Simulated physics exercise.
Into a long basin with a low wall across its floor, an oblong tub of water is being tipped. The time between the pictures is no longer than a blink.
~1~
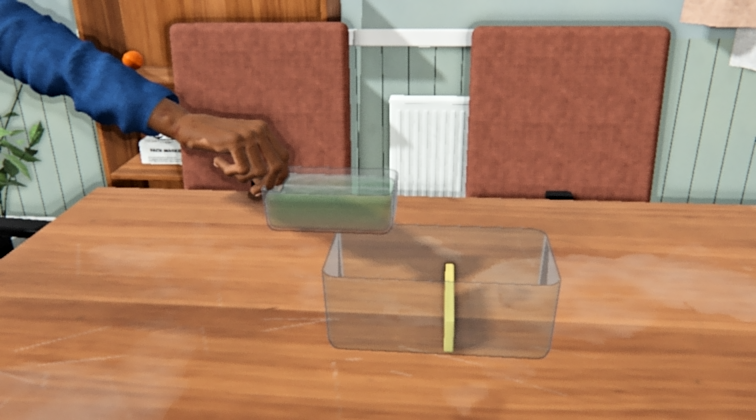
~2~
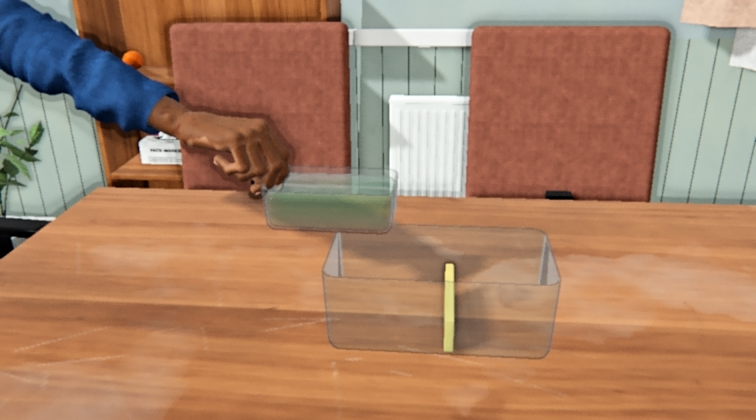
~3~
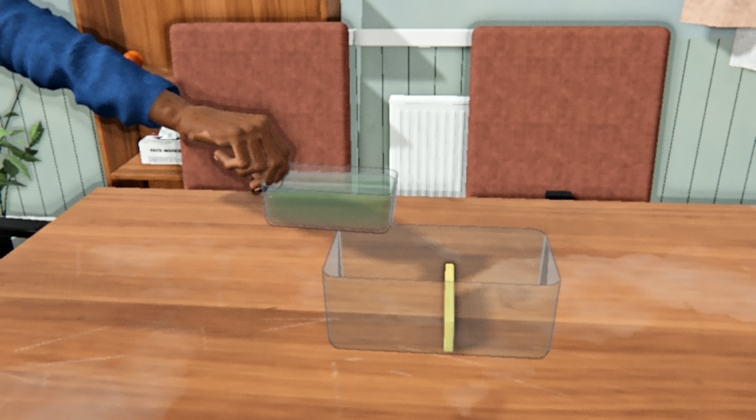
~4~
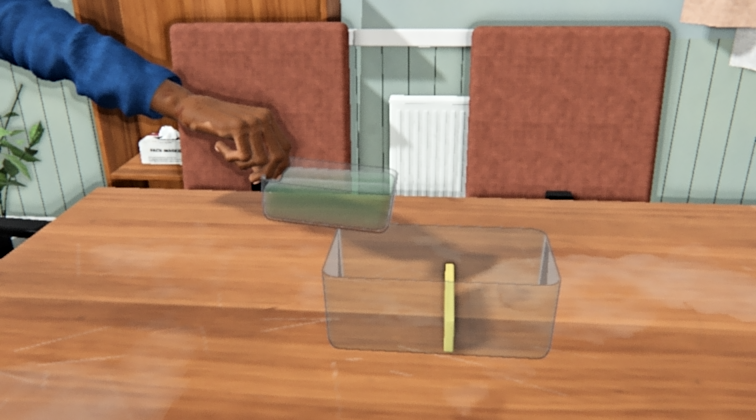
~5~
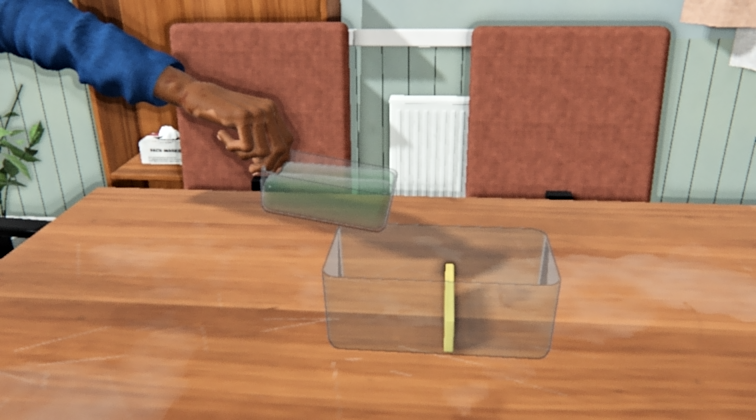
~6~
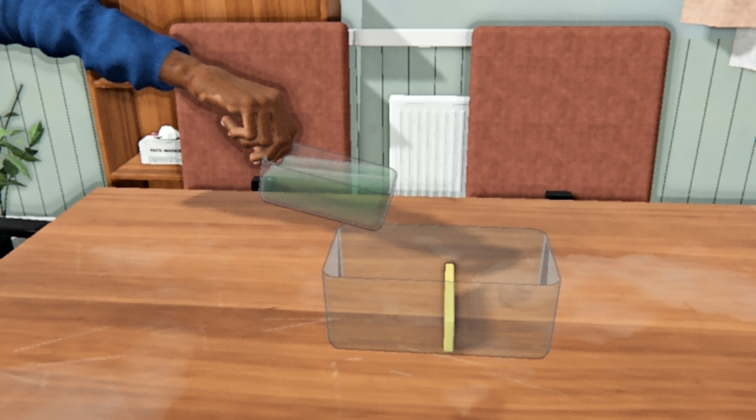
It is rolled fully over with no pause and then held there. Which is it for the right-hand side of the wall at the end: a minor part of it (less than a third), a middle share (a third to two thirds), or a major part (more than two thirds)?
The quantity right of the wall will come in past two thirds.
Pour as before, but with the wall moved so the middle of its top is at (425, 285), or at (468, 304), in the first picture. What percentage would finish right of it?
It would come to roughly 90 per cent the first time and roughly 50 per cent the second.
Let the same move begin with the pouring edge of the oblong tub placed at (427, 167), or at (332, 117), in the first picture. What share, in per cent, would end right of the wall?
Close to 75 % for the first start and close to 40 % for the second.
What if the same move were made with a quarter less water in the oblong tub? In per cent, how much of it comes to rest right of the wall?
About 75 %.
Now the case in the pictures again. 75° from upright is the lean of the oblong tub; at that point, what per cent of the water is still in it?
Around 25 in a hundred has not poured out yet.
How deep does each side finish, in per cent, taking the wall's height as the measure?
On the left it sits near 10, while on the right it sits near 60.
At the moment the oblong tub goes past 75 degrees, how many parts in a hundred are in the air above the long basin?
Something like 55 per cent of it.
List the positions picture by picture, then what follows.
The first picture shows tilt 0°; pouring edge (395, 183); surface from (273, 183) to (394, 187); the long basin's rim runs from (331, 249) to (553, 257); the wall's top is at (450, 291).
The second picture shows tilt 1°; pouring edge (395, 183); surface from (273, 183) to (394, 186).
The third picture shows tilt 2°; pouring edge (395, 183); surface from (272, 181) to (394, 185).
The fourth picture shows tilt 5°; pouring edge (395, 184); surface from (272, 177) to (394, 183).
The fifth picture shows tilt 9°; pouring edge (395, 184); surface from (271, 172) to (395, 180).
The sixth picture shows tilt 14°; pouring edge (395, 184); surface from (270, 165) to (393, 178); 2 per cent is over the edge.
A moment on, the oblong tub is tipped on its side and 26 per cent is still to pour, 7 is left of the wall and 15 right of it.
Next, the oblong tub is tipped right over and 2 per cent is still to pour, 11 is left of the wall and 79 right of it.
Then the oblong tub is tipped right over and 0 per cent is still to pour, 19 is left of the wall and 78 right of it.
Later the oblong tub is tipped right over and 0 per cent is still to pour, 19 is left of the wall and 78 right of it.
In the end 19 per cent lies left of the wall, 78 right of it and 3 outside.
